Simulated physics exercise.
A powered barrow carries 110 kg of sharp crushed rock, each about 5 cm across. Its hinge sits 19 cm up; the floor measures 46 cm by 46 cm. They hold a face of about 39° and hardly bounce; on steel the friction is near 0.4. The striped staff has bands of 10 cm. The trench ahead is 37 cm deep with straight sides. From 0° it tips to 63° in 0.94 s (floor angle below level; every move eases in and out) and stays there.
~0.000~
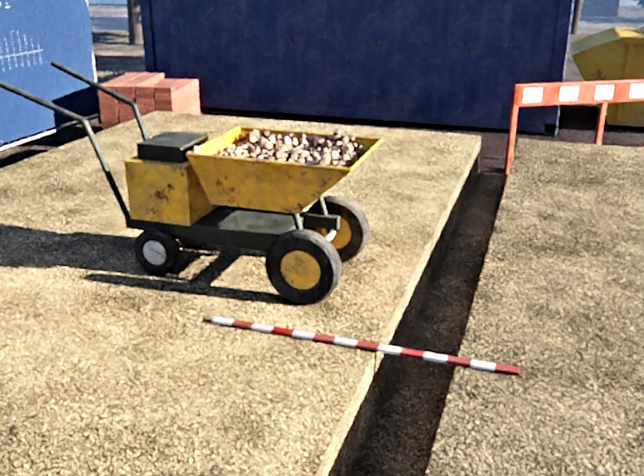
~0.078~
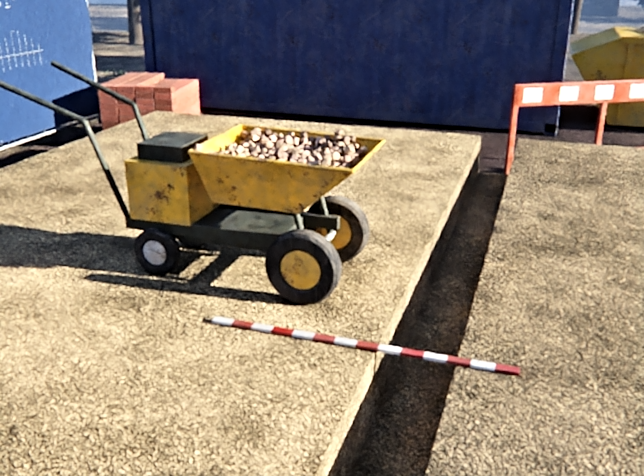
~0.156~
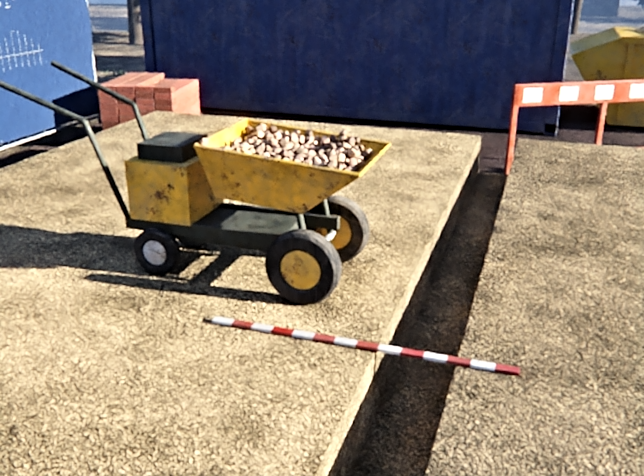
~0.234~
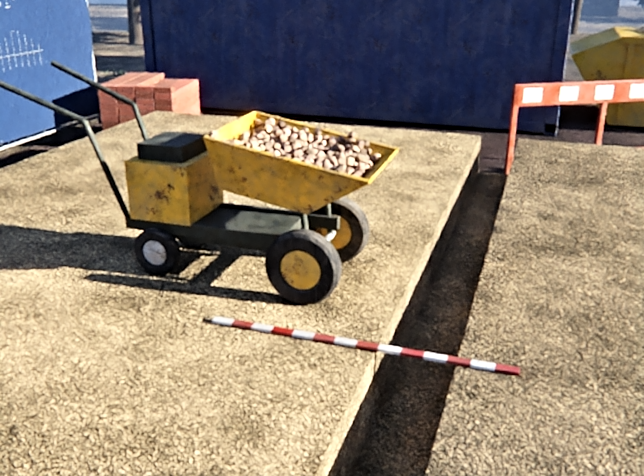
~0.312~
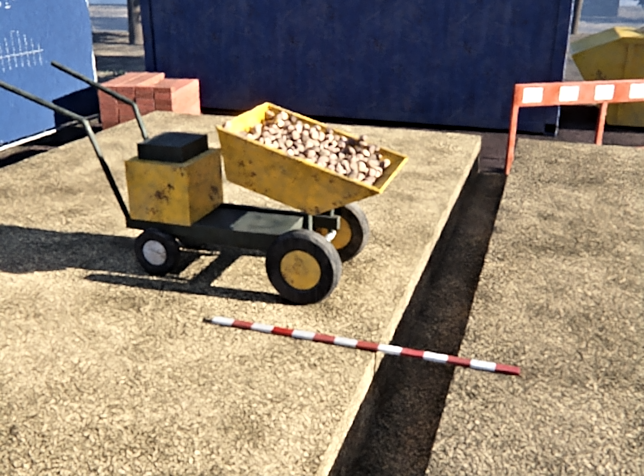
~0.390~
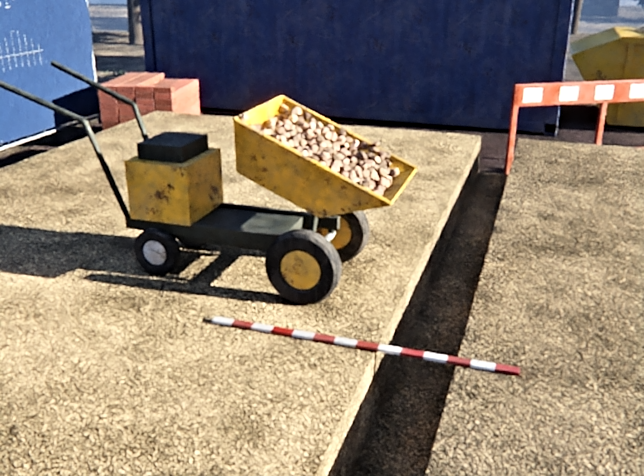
The yellow tray of a small powered barrow stands level at first, heaped with pale brown stones, on sunlit gritty ground seen from slightly above and to the side. Blue containers and red blocks stand behind, a striped red-and-white staff lies across a dark trench, and an orange-and-white barrier stands right. The tray tilts steadily rightward, its rear rising, while the wheels and camera stay still.
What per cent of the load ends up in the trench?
Some 79 per cent of it.
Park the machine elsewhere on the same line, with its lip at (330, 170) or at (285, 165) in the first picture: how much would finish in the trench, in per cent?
Near 95 per cent from the first place, 65 from the second.
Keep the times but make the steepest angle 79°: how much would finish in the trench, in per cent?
Then about 90 per cent.
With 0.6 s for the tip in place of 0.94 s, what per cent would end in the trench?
It would be near 60 per cent.
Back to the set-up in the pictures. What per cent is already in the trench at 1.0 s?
Some 20 per cent.
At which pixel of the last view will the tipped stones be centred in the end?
Near (450, 345).
After 0.7 s the floor is at 53°; 100 % in the tray; the foremost stones are at (423, 224).
After 1.0 s the floor is at 63°; 77 % in the tray, 22 % in the trench, 1 % past the trench; the foremost stones are at (477, 289).
After 1.4 s the floor is at 63°; 36 % in the tray, 43 % in the trench, 21 % past the trench; the foremost stones are at (569, 305).
After 3.3 s the floor is at 63°; 1 % in the tray, 79 % in the trench, 21 % past the trench; the foremost stones are at (624, 315).
